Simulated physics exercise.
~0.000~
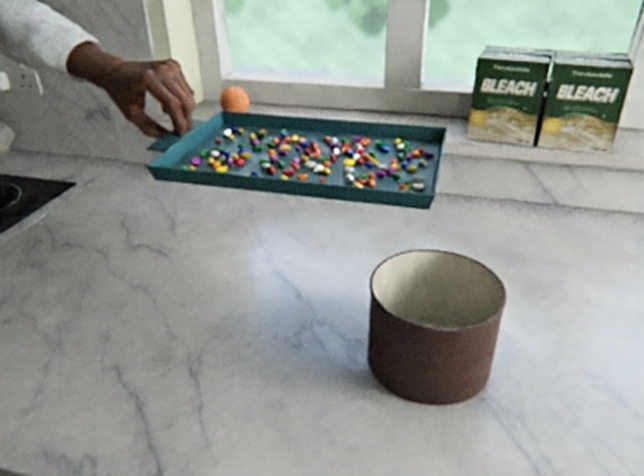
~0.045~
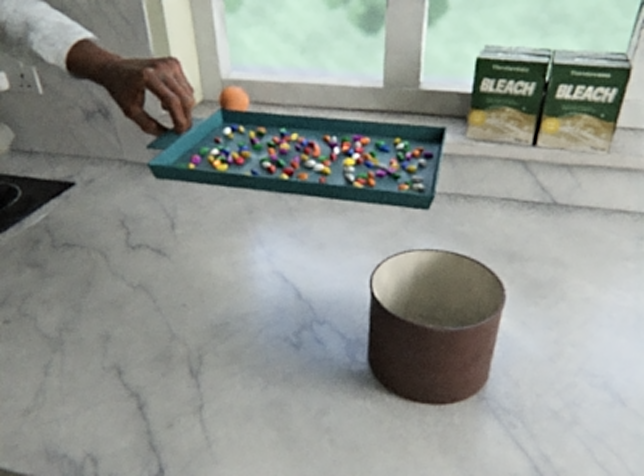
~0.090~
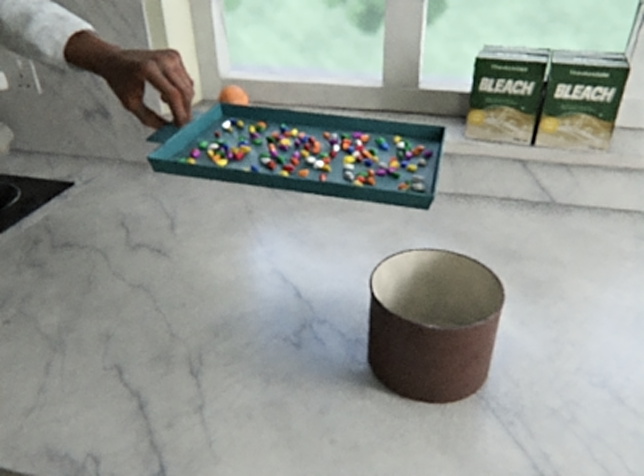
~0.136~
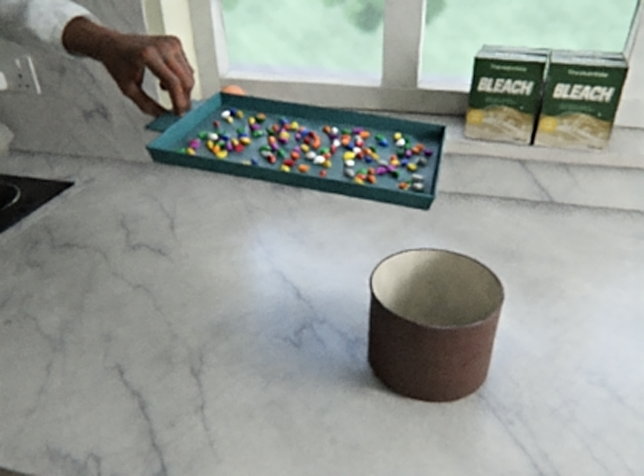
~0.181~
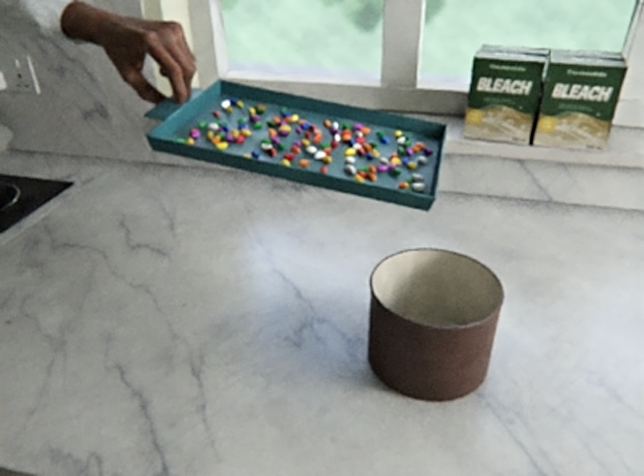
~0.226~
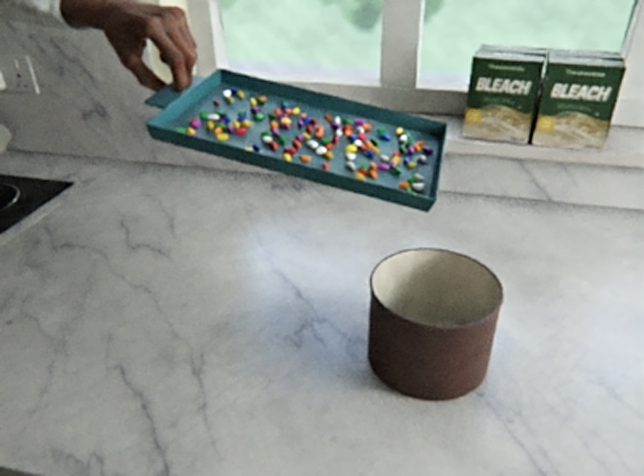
A hand at the left slowly raised its end of a teal tray of colourful jelly beans, tilting it slightly down to the right, while the brown pot on the marble counter stayed still.
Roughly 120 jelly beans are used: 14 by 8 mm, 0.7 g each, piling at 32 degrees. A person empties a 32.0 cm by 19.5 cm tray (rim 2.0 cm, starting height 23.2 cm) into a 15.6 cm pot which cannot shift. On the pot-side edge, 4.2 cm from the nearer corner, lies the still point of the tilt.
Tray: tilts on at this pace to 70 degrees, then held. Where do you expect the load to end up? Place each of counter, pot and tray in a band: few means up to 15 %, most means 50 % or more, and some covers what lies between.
Counter: Few; pot: Some; left on the tray: Most.
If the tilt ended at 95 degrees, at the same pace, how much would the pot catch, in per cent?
Around 80 in a hundred.
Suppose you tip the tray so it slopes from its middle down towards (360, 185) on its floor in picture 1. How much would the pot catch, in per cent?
Estimate: Near 65 per cent.
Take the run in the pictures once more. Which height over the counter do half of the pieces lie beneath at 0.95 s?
Median height: Approx. 26 cm.
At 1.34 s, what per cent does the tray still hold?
Roughly 70 per cent.
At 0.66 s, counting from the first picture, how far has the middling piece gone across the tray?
About 8 cm.
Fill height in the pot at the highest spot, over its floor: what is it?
Roughly 1.0 cm.
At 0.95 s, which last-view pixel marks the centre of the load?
(438, 172), roughly.
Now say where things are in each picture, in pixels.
The first picture shows tray tilt 0 degrees, front corners at (152, 164) and (430, 193); middle of the pieces at (304, 159); pot at (437, 285).
The second picture shows tray tilt 1 degrees, front corners at (153, 163) and (430, 193); middle of the pieces at (304, 158).
The third picture shows tray tilt 2 degrees, front corners at (152, 156) and (430, 193); middle of the pieces at (304, 154).
The fourth picture shows tray tilt 5 degrees, front corners at (151, 145) and (431, 194), lowest corner right front; middle of the pieces at (304, 149).
The fifth picture shows tray tilt 8 degrees, front corners at (151, 134) and (432, 195), lowest corner right front; middle of the pieces at (305, 143).
The sixth picture shows tray tilt 11 degrees, front corners at (152, 123) and (432, 196), lowest corner right front; middle of the pieces at (306, 137); pot at (436, 284). The tray's pace is about 65 degrees a second.
After 0.66 s, tilt 39 degrees; the tray holds 100 %, the pot 0 %.
After 0.95 s, tilt 58 degrees; the tray holds 90 %, the pot 0 %.
Then, at 1.34 s, tilt 70 degrees; the tray holds 70 %, the pot 20 %.
In the end, at 2.4 s, counter 5 %, pot 25 %, tray 70 %.
